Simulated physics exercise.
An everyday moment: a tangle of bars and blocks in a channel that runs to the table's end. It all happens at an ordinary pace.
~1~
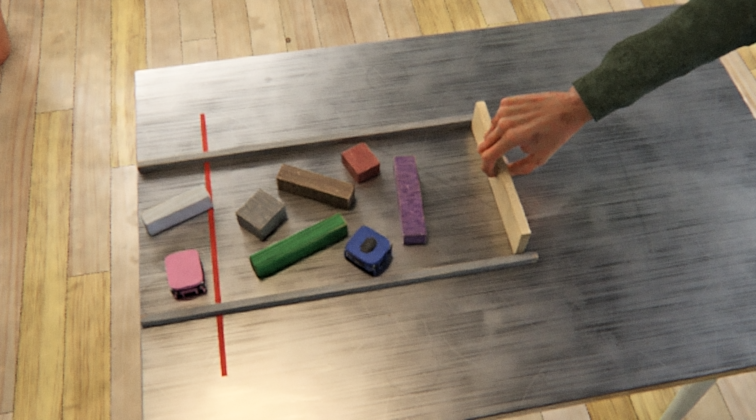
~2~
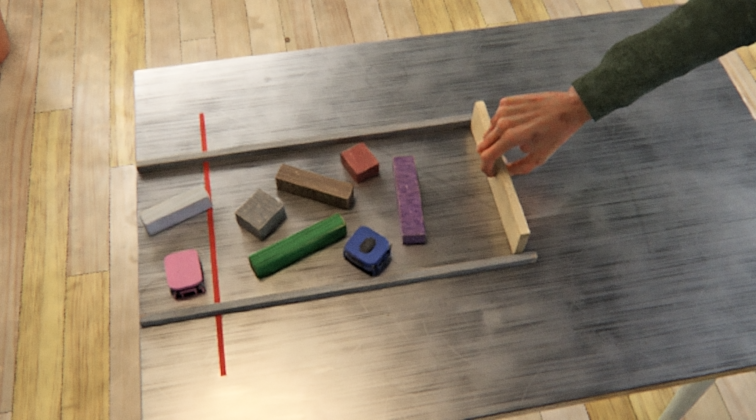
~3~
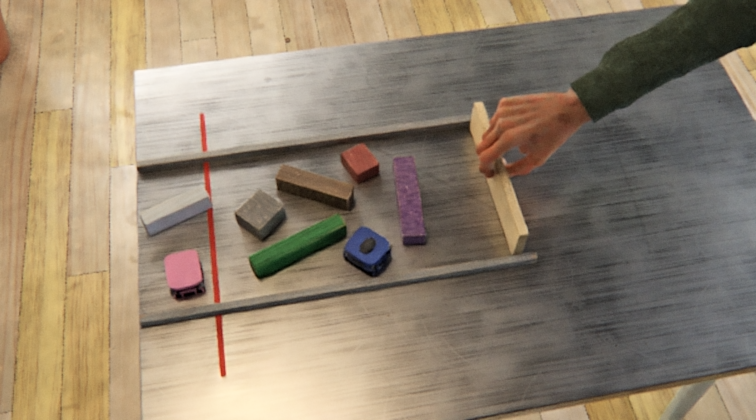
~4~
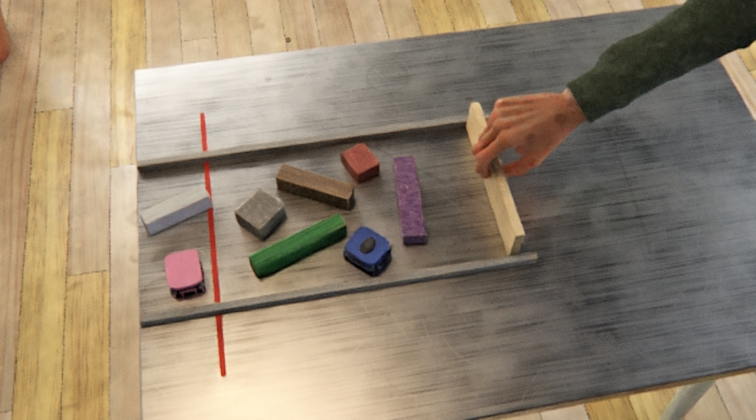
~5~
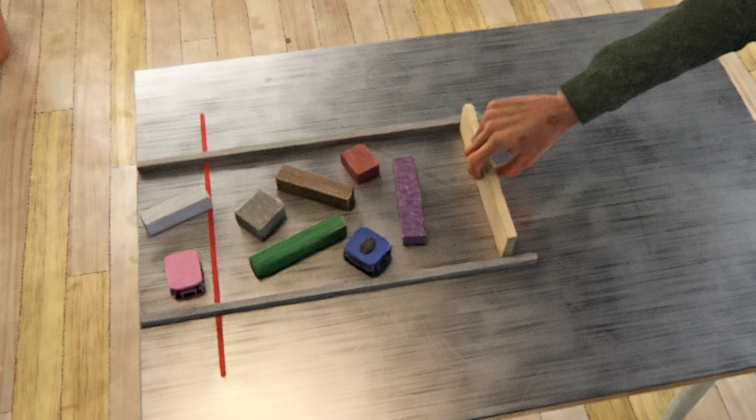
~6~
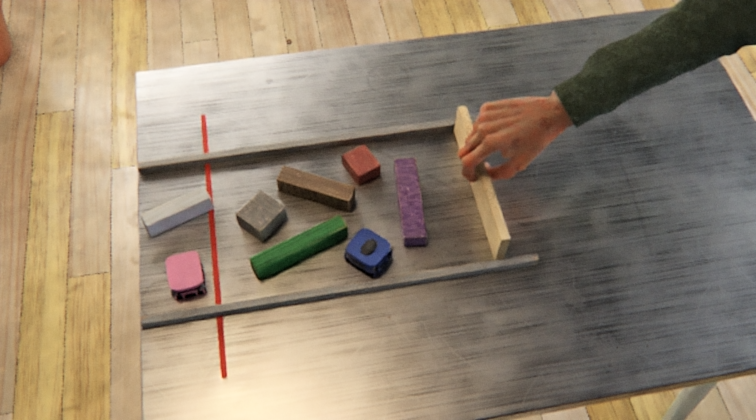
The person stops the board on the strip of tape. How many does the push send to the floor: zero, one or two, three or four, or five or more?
The number that fall off is one or two.
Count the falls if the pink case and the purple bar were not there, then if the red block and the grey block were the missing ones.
First 0, then 1.
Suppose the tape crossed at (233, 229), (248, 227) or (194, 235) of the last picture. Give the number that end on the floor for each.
Down on the floor: 0, 0 and 4.
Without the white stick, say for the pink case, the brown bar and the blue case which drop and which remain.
The pink case tumbles off; the brown bar does not fall; the blue case does not fall.
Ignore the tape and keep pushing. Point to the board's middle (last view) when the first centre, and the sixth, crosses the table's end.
Its middle is around (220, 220) and later (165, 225).
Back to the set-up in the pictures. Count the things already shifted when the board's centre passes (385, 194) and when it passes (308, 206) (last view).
By then 3, and 7.
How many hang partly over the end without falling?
The number is 2.
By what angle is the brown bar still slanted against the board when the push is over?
Roughly 10° out of line.
Soon after, none off yet; white stick at rest near (178, 212); pink case at rest near (186, 276); grey block at rest near (262, 216).
Then, none off yet; white stick at rest near (178, 212); pink case moved a little near (170, 280); grey block moved about its own width near (238, 226).
At rest, the number that fall off is one or two; fallen, pink case and white stick.
